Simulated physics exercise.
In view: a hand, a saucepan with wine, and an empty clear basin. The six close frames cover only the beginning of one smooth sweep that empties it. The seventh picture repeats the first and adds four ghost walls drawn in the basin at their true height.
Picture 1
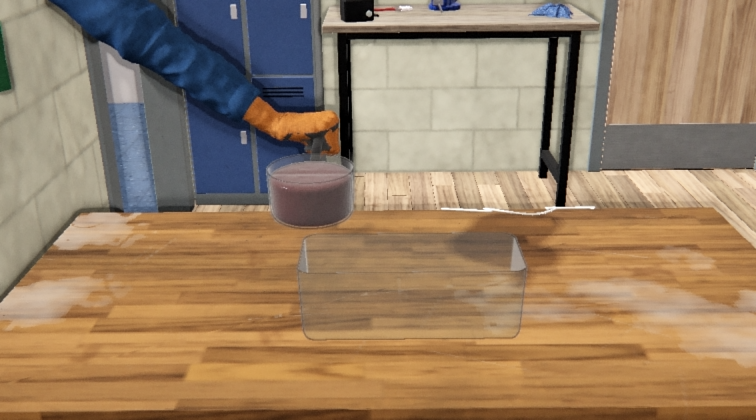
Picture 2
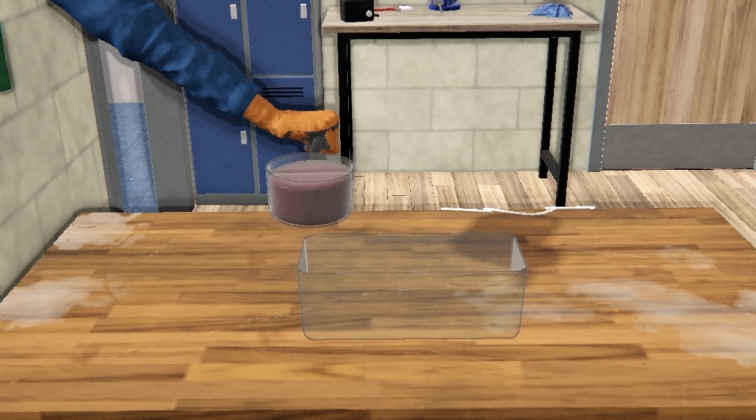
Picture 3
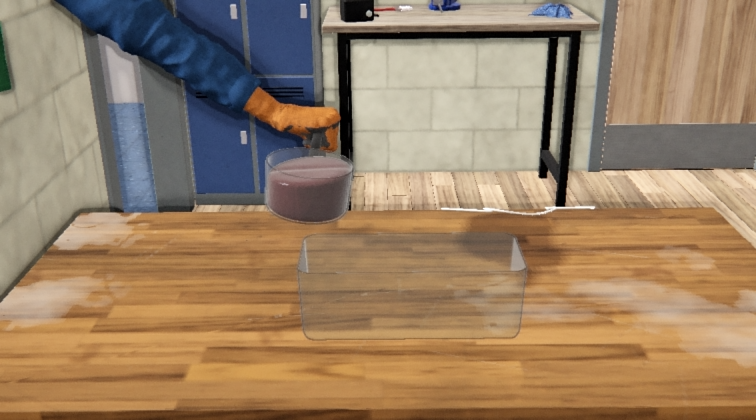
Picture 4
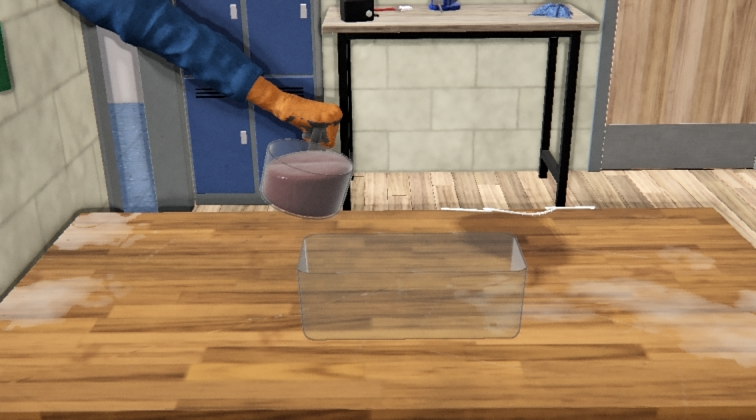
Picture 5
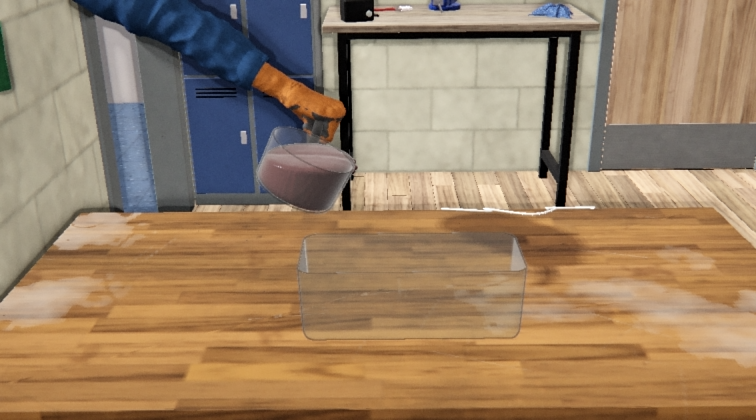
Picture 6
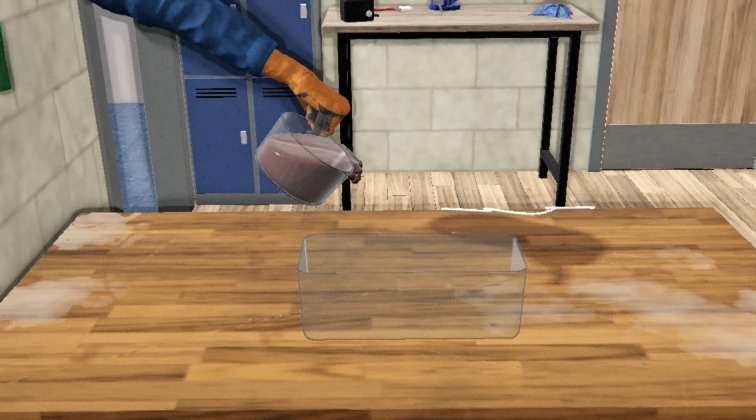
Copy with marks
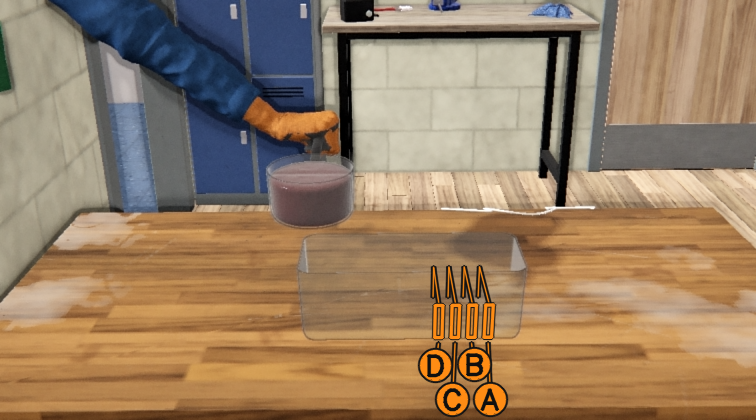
Above a wooden table, a gloved hand tilts a clear container of purplish liquid rightward.
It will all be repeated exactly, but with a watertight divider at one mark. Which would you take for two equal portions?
The answer is position D.
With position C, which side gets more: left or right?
More ends on the left.
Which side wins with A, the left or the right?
More ends on the left.
On the marked copy, A at (488, 342); B at (471, 343); C at (455, 343); D at (438, 343).
With A, about 85 % ends left of the wall and 5 % right of it; 9 % is lost outside.
With B, about 89 % ends left of the wall and 5 % right of it; 6 % is lost outside.
With C, about 80 % ends left of the wall and 12 % right of it; 7 % is lost outside.
With D, about 54 % ends left of the wall and 40 % right of it; 6 % is lost outside.
